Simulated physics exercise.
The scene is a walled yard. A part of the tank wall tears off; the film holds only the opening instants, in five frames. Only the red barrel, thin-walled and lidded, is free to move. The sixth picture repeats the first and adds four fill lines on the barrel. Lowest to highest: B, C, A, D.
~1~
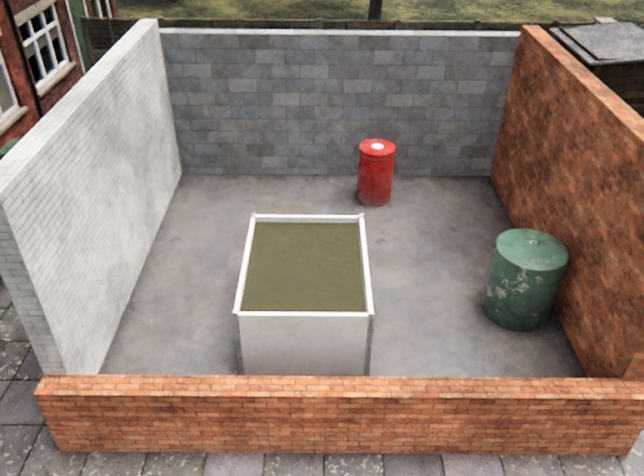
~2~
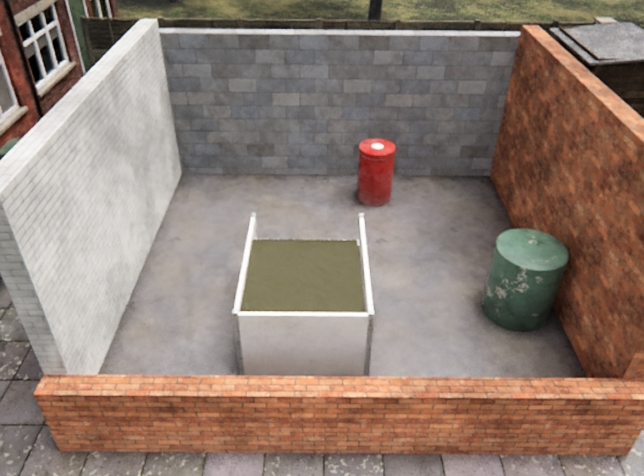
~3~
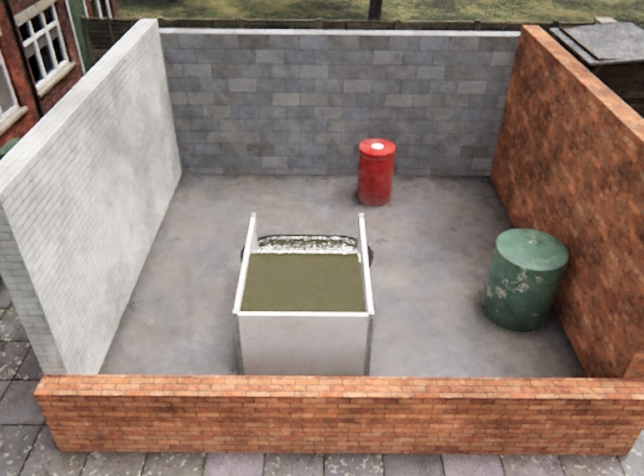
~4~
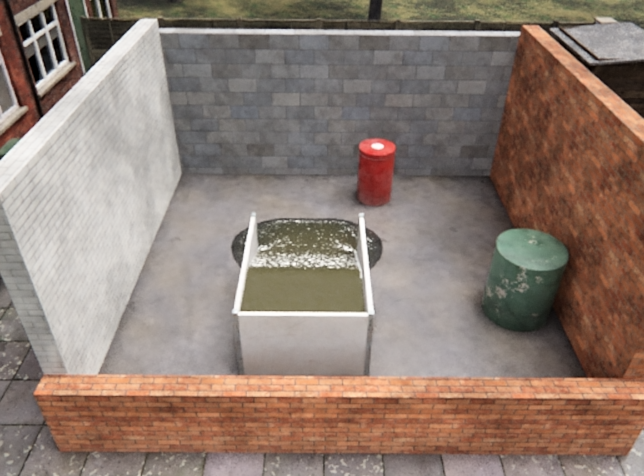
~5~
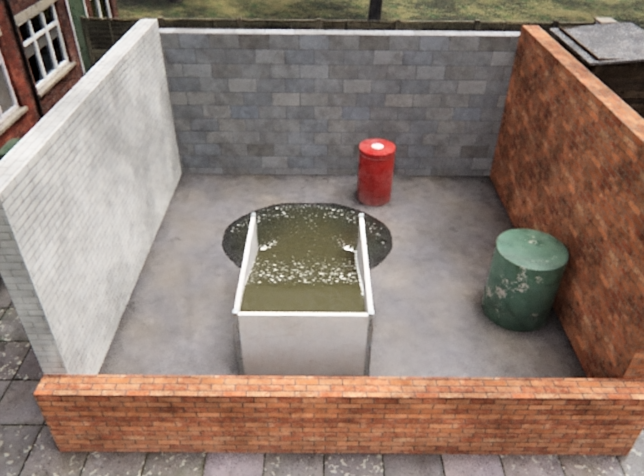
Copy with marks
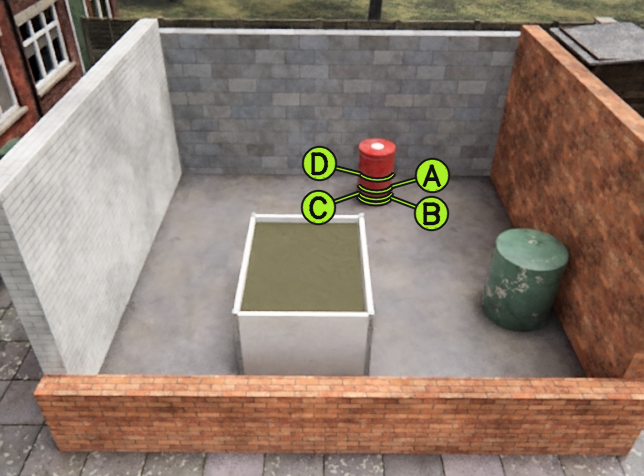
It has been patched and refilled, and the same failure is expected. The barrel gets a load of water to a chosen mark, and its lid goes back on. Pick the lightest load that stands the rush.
D.
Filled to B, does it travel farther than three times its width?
Yes, clearly.
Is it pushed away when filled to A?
Yes.
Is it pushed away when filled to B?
Yes, that goes wrong.
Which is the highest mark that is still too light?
It is A.
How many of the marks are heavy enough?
One of them.
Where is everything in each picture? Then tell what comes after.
The first frame shows lid of the red barrel at (377, 147); tank full, its middle at (306, 265).
In the second frame, water covers 3 % of the ground, mostly out of sight from here.
In the third frame, water covers 6 % of the ground, mostly out of sight from here.
In the fourth frame, water covers 10 % of the ground, mostly out of sight from here.
The fifth frame shows lid of the red barrel at (377, 147); 14 % of the ground under water, its edge towards the barrel at (335, 207).
In lime, A at (376, 192); B at (375, 203); C at (376, 199); D at (377, 180); from the bottom up B, C, A, D.
Choosing A, it is pushed about its own width away.
Choosing B, it is pushed about 4 times its own width away.
Choosing C, it is pushed about 4 times its own width away.
Choosing D, it does not move.
